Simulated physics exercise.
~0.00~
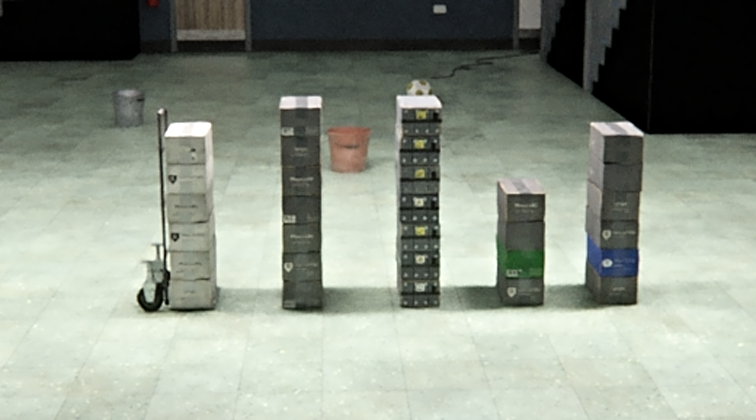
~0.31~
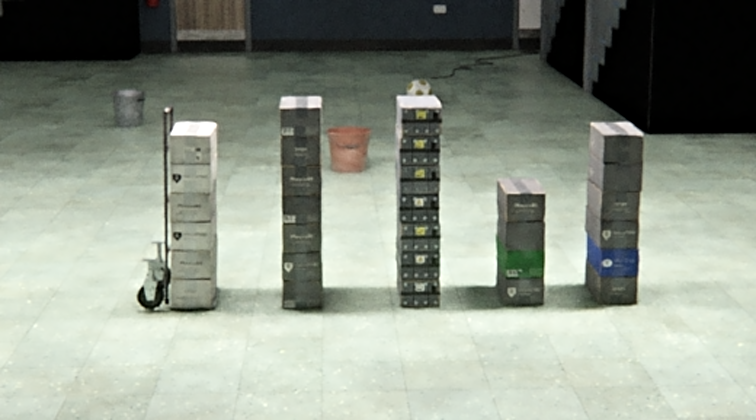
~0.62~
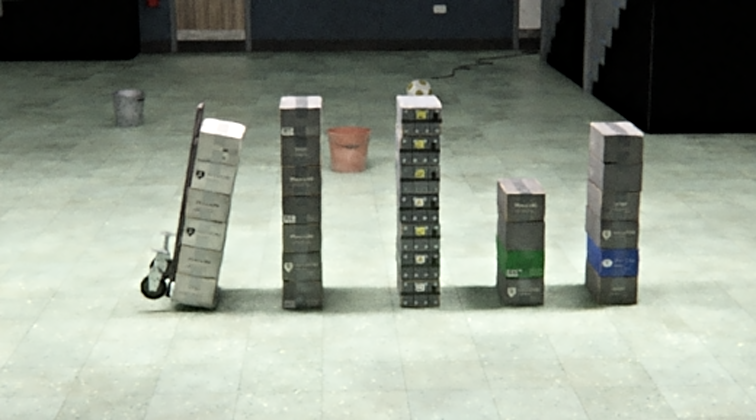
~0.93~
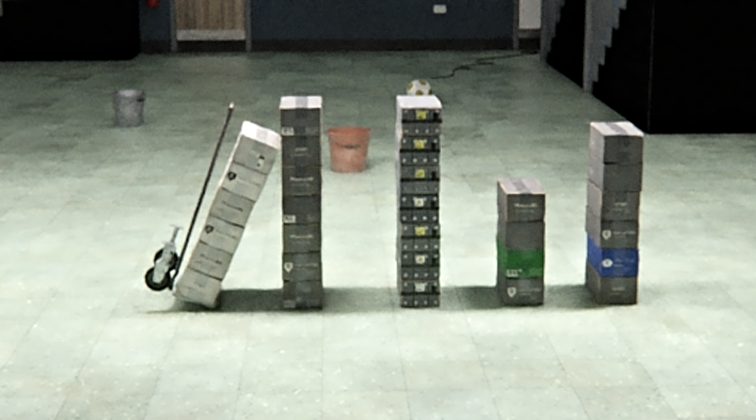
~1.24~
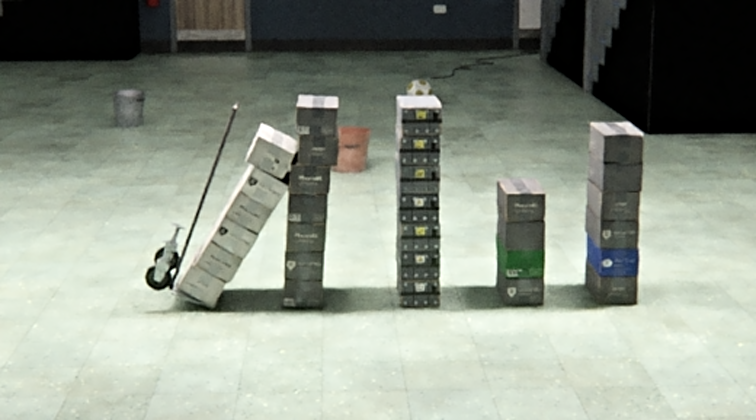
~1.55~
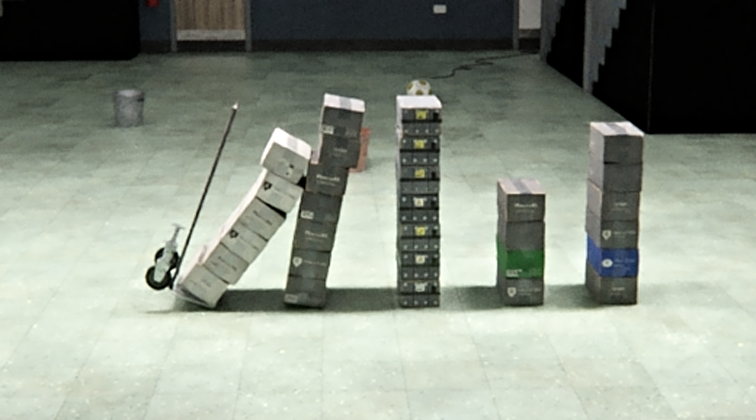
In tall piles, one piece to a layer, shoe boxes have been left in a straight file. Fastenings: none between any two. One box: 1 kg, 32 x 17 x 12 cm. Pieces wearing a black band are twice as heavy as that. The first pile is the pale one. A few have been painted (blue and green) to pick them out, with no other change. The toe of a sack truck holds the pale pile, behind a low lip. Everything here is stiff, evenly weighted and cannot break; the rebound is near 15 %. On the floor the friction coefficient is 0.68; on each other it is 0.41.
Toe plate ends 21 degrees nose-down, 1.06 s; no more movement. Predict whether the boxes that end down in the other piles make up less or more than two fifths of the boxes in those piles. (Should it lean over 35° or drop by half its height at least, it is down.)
It will be higher than two fifths.
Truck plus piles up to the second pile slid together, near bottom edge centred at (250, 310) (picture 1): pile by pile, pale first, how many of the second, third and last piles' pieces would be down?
Down by pile: Second 7, third 6, last 6.
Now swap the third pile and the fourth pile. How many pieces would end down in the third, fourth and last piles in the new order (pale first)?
After the swap, the third pile would have 0 down, the fourth 0 and the last 0.
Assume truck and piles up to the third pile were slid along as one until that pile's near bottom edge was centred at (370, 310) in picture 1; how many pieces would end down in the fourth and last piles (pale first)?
That would give fourth 3, last 4.
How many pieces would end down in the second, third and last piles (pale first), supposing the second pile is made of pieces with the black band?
In that case the second pile has 0 down, the third 0, the last 0.
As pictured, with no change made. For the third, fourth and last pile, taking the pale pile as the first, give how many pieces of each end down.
From the third pile 6, from the fourth pile 4 and from the last pile 6.
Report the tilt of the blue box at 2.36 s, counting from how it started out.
Near 0 degrees from where it started.
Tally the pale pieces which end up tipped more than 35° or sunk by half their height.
The answer is 6 pale pieces.
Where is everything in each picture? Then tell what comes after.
In the first picture (each place is the centre of the face we see best), truck frame (161, 154) 0° forward; green box (525, 264); blue box (620, 263); the others all in place.
Truck frame (165, 152) 2° forward; green box (525, 264), in the second picture.
Truck frame (192, 147) 11° forward, top of the pale pile leaning 11°; green box (525, 264); the others all in place, in the third picture.
Truck frame (218, 147) 20° forward, top of the pale pile leaning 23°; green box (525, 264); the others all in place, in the fourth picture.
Truck frame (221, 147) 21° forward, top of the pale pile leaning 27°; green box (525, 264); steepest lean 3°, the box at (319, 151); 7 have shifted, in the fifth picture.
Truck frame (221, 147) 21° forward, top of the pale pile leaning 29°; green box (525, 264); blue box (620, 263); steepest lean 11°, the box at (342, 123); 7 have shifted, in the sixth picture.
By 1.82 s, 6 of the pale pile down; none of the 24 other boxes down, 9 disturbed.
By 2.36 s, 6 of the pale pile down; 7 of the 24 other boxes down.
By 2.80 s, 6 of the pale pile down; 13 of the 24 other boxes down; green box tilted 33°; blue box tilted 8°.
By 3.24 s, 6 of the pale pile down; 23 of the 24 other boxes down; blue box on its side; green box tilted 49°, 8 cm lower.
When it is over (4.3 s), 6 of the pale pile down; 23 of the 24 other boxes down; blue box on its side; green box tilted 50°, 8 cm lower. That is 96 per cent. In pixels of the last frame, middles, blue box near (709, 270), green box near (575, 272).
